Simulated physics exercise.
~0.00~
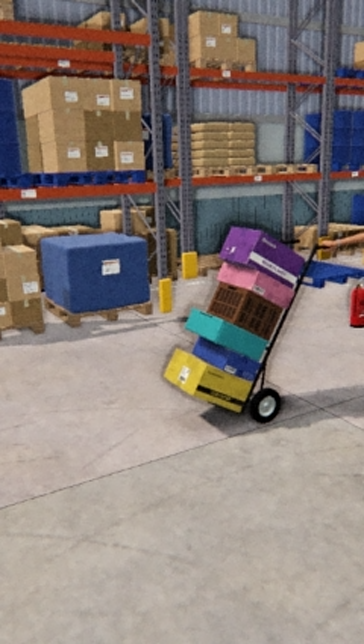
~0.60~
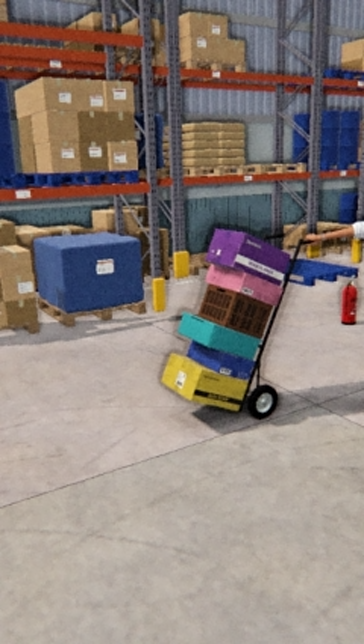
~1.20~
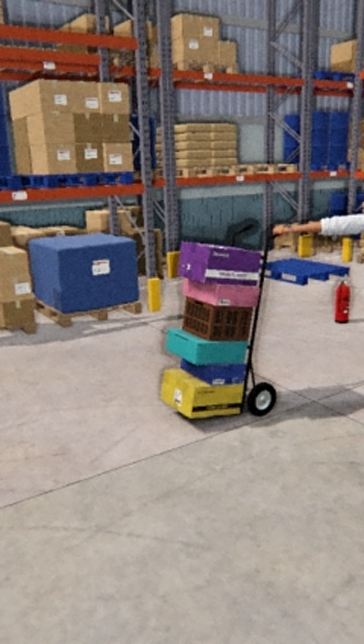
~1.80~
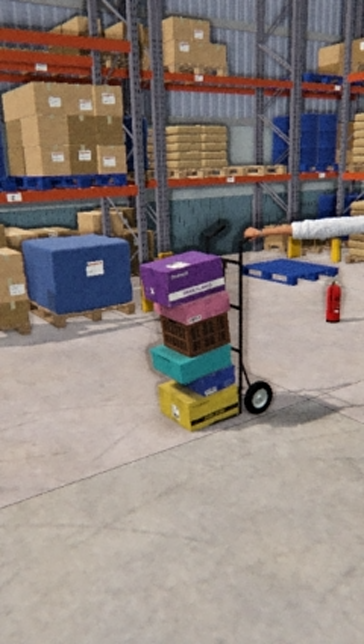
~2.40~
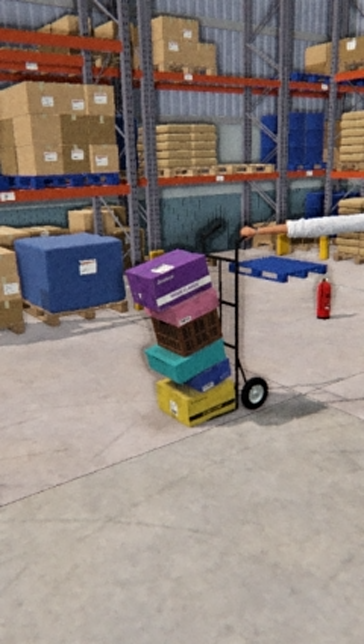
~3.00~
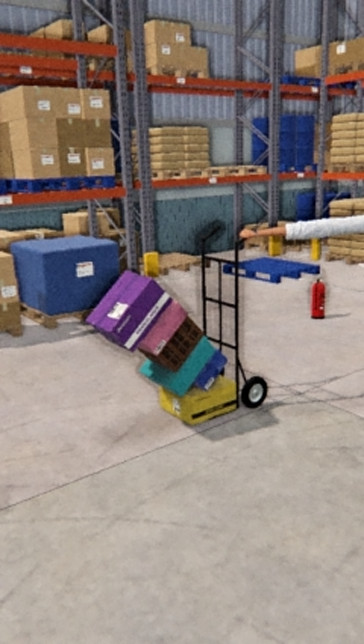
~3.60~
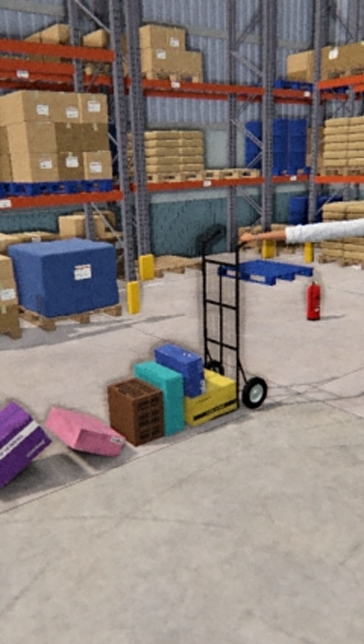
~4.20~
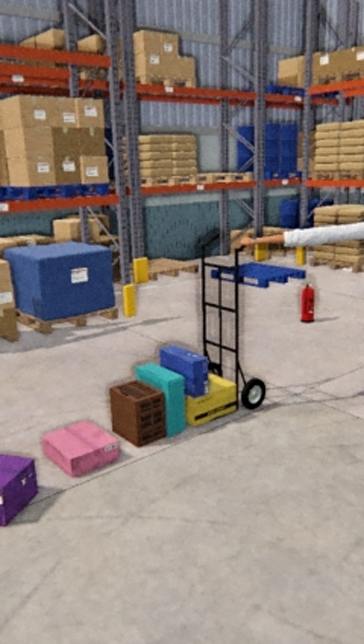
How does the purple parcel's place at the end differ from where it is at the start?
At the start the purple parcel is on top of the stack on the sack truck. At the end it lies on the floor at the far left, beyond the pink parcel.
